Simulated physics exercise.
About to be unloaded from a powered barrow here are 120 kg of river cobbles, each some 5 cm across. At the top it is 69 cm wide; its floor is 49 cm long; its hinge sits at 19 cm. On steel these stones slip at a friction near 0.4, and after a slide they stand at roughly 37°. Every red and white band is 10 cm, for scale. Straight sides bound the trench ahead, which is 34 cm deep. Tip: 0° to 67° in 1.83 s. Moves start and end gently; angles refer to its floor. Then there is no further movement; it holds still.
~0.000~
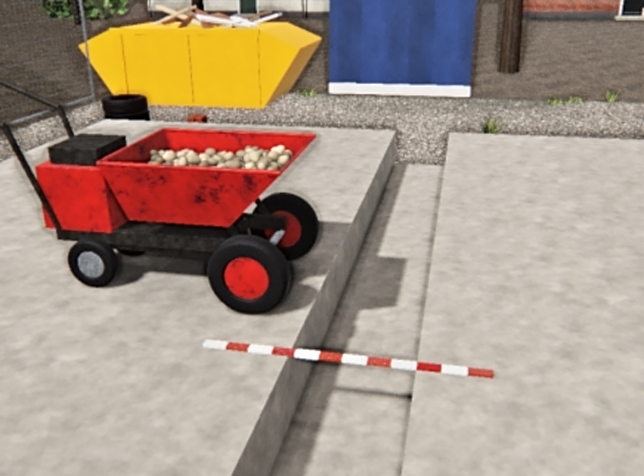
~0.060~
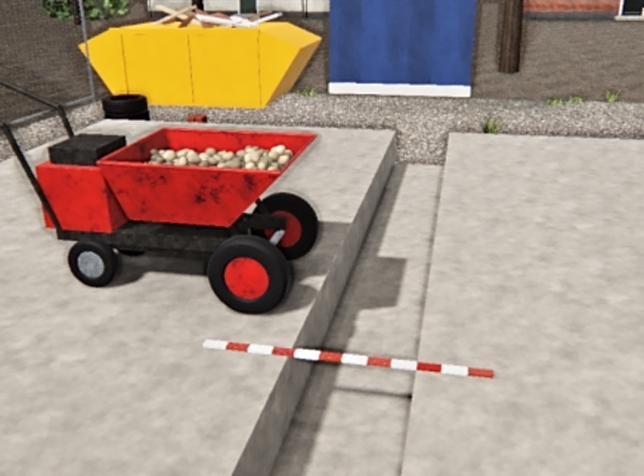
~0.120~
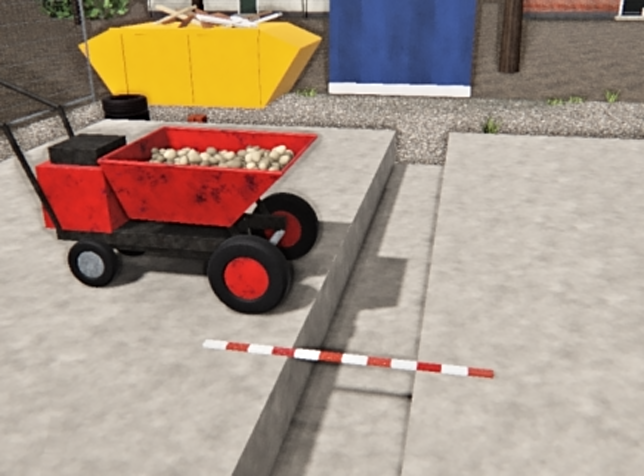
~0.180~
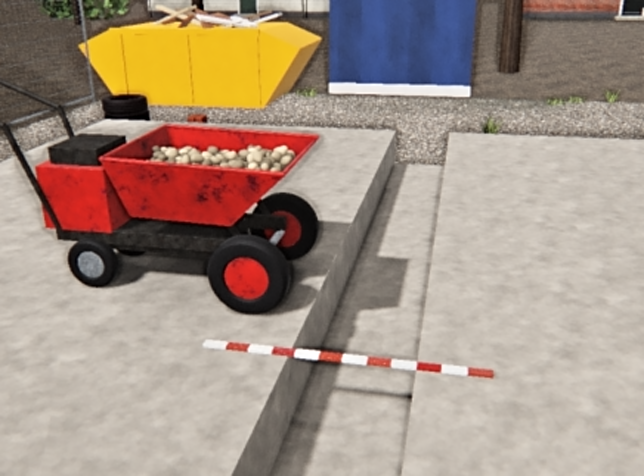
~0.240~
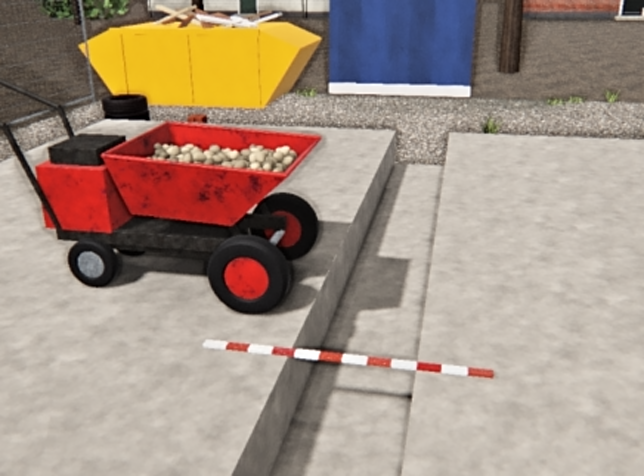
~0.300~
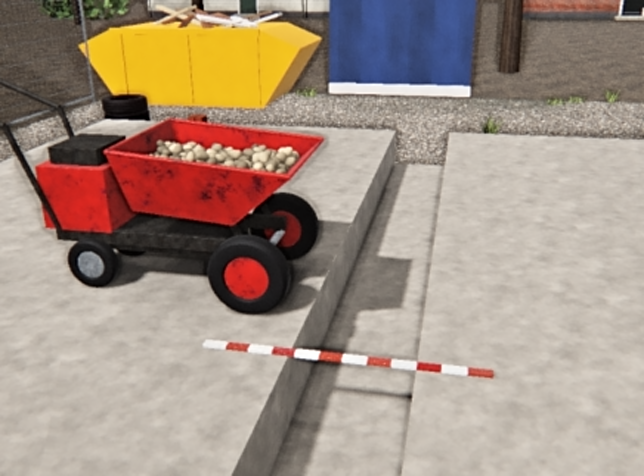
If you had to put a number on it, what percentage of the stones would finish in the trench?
I'd put it at about 77 percent.
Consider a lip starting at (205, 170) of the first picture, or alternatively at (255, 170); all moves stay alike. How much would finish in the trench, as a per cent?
Roughly 100 in a hundred, then 100 in a hundred.
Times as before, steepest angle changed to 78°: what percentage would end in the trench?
With that change, near 85 per cent.
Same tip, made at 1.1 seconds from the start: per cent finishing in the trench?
It would be near 70 percent.
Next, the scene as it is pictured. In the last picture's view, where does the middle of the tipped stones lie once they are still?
I'd point somewhere around (403, 343).
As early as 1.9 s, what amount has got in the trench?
At that moment: Approx. 40 %.
After 1.4 s the floor is at 56°; 100 % in the tray; the foremost stones are at (369, 234).
After 1.9 s the floor is at 67°; 47 % in the tray, 41 % in the trench, 12 % past the trench; the foremost stones are at (472, 303).
After 2.3 s the floor is at 67°; 16 % in the tray, 62 % in the trench, 22 % past the trench; the foremost stones are at (538, 298).
After 4.2 s the floor is at 67°; 0 % in the tray, 77 % in the trench, 23 % past the trench; the foremost stones are at (568, 297).
